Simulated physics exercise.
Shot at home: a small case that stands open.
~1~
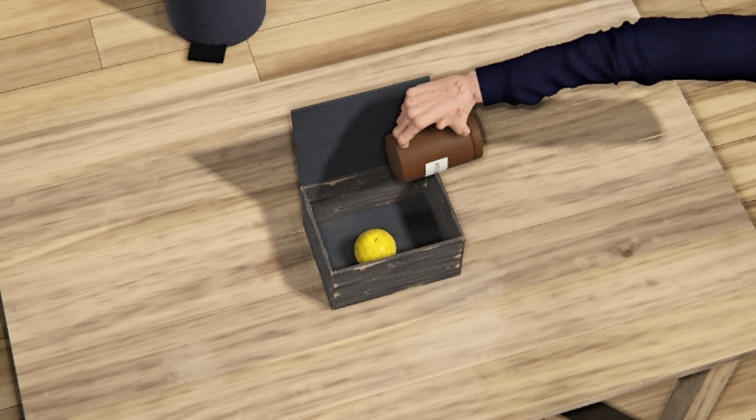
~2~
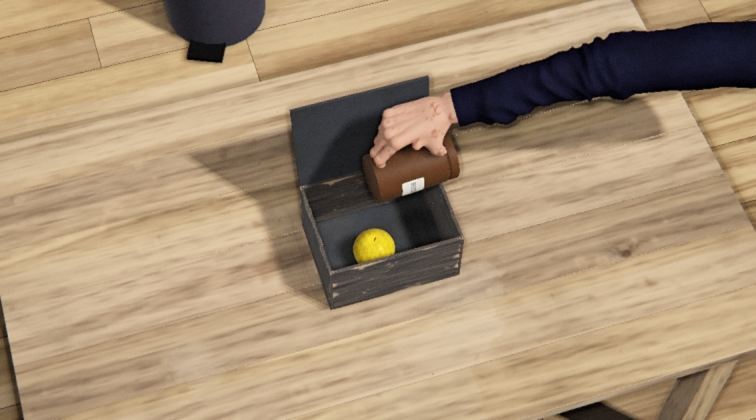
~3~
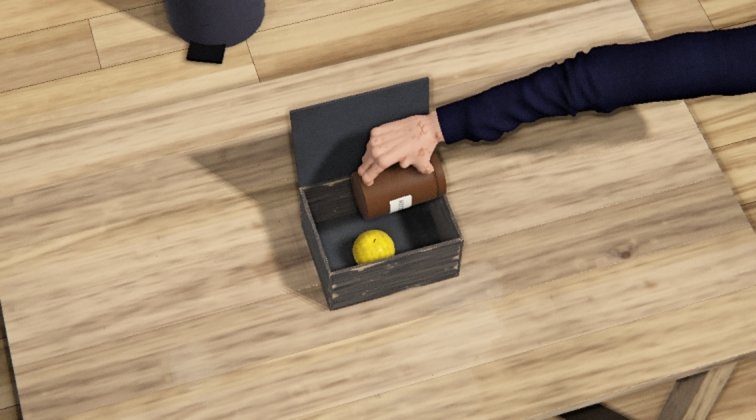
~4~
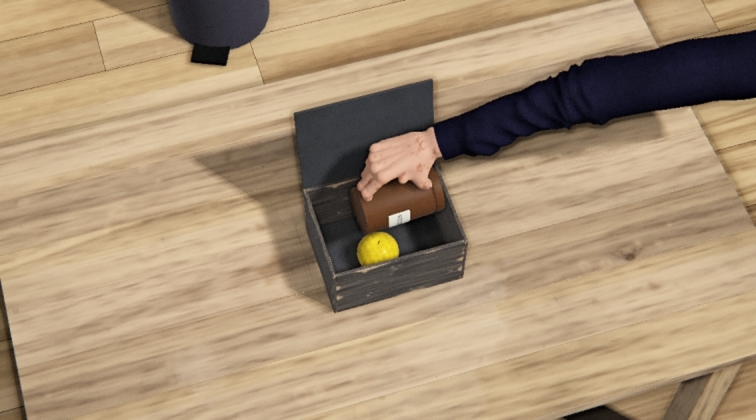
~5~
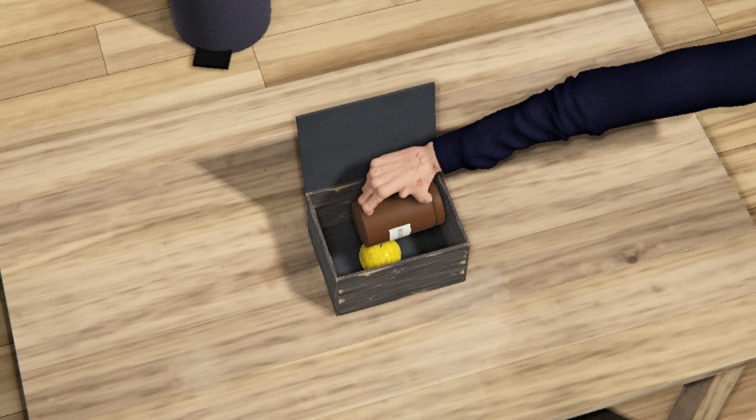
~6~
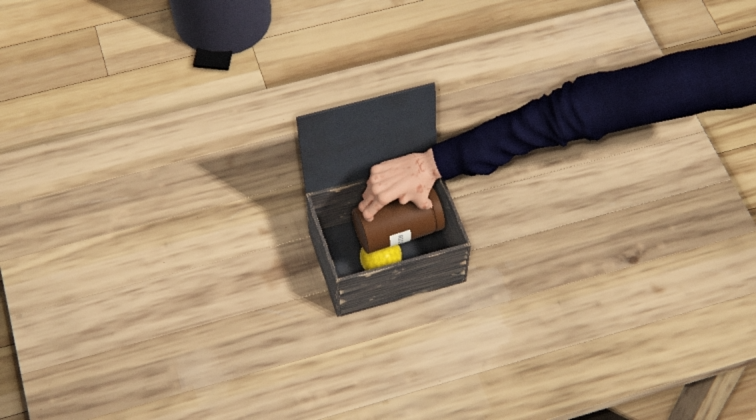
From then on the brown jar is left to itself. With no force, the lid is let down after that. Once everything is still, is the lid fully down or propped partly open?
Seems the lid is blocked.
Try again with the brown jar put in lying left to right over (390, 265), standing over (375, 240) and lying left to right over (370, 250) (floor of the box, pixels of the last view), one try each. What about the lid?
The first attempt ends with the lid standing open, the second with it standing open, and the third with it lying shut.
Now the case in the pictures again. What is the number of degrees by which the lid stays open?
Some 20 degrees above the rim, more or less.
Then, 0.50 s after the last picture, brown jar rolled about its own width near (416, 219); yellow apple rolled a little.
Then, 1.20 s after the last picture, lid starting down; brown jar rolled about its own width near (426, 224); yellow apple rolled about its own width.
Then, 1.70 s after the last picture, lid 46° above the rim; brown jar rolled about its own width near (425, 223); yellow apple rolled about its own width.
Then, 2.20 s after the last picture, lid 20° above the rim; brown jar rolled about its own width near (425, 223); yellow apple rolled about its own width.
At rest, lid 20° above the rim; moved from the start, yellow apple and brown jar. Seen from the same camera at the end, brown jar near (425, 223).
